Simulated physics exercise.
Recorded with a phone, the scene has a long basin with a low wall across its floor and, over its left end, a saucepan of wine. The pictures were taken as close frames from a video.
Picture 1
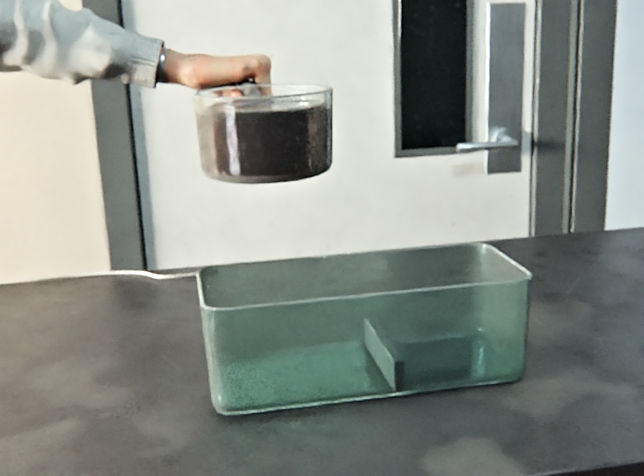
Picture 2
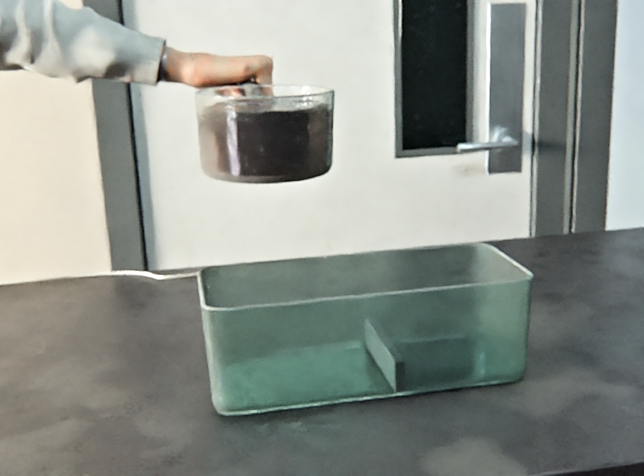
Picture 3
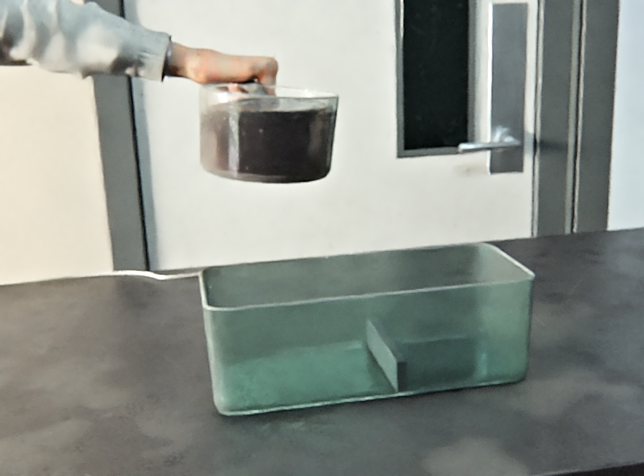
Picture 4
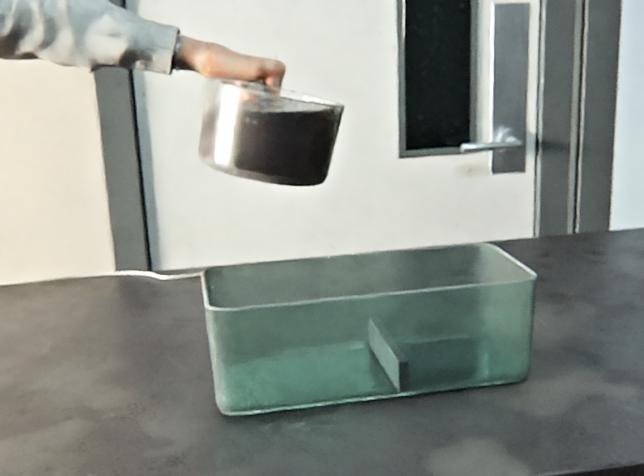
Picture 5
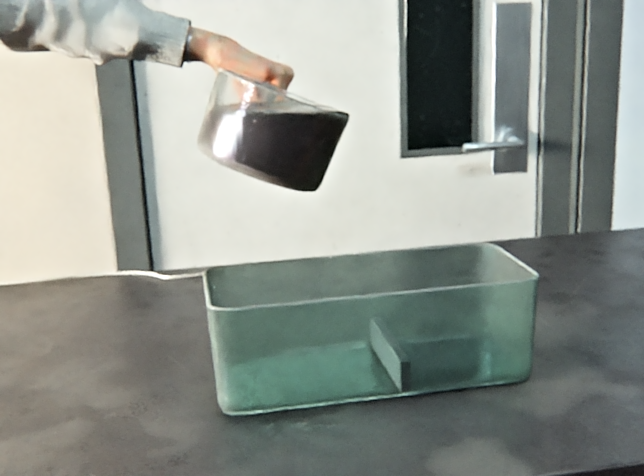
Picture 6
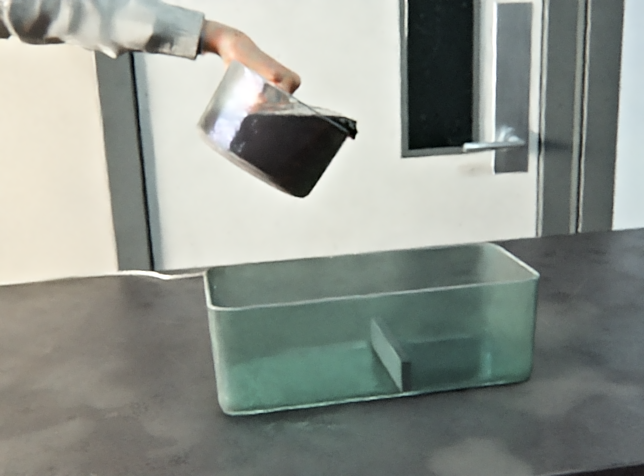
The clip opens with a hand holding a clear pot of dark liquid nearly level above the left side of a long, green-tinted basin with a low divider. The hand tips the pot steadily to the right, and the liquid reaches the lowered rim, a little just over its edge.
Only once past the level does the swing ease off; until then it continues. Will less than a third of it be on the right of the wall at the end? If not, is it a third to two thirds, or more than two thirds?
The share right of the wall lands inside the two marks of one third and two thirds.
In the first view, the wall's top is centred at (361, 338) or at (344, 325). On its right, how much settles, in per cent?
The first one comes to 80 percent, while the second comes to 95 percent.
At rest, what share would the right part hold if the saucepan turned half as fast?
It comes to about 65 per cent.
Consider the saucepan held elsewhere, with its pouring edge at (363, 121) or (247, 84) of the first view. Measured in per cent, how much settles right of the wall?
The first start gives some 70 %, the second some 20 %.
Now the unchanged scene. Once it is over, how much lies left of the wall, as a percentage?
That works out near 45 in every hundred.
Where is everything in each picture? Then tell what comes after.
Tilt 0°; pouring edge (330, 89); surface from (198, 110) to (327, 103); the long basin's rim runs from (201, 289) to (509, 261); the wall's top is at (383, 338), in the first frame.
Tilt 2°; pouring edge (332, 91); surface from (199, 109) to (329, 104), in the second frame.
Tilt 6°; pouring edge (336, 97); surface from (203, 109) to (332, 105), in the third frame.
Tilt 14°; pouring edge (341, 106); surface from (206, 108) to (337, 106), in the fourth frame.
Tilt 23°; pouring edge (346, 119); surface from (209, 112) to (345, 112), in the fifth frame.
Tilt 35°; pouring edge (347, 134); surface from (205, 111) to (345, 123); 3 per cent is over the edge, in the sixth frame.
A moment on, the tilt is 100° and 29 per cent is still to pour, 1 is left of the wall and 24 right of it.
Next, the tilt is 109° and 5 per cent is still to pour, 25 is left of the wall and 60 right of it.
Then the tilt is 109° and 0 per cent is still to pour, 42 is left of the wall and 54 right of it.
Later the tilt is 109° and 0 per cent is still to pour, 45 is left of the wall and 53 right of it.
At rest 46 per cent lies left of the wall, 53 right of it and 2 outside.
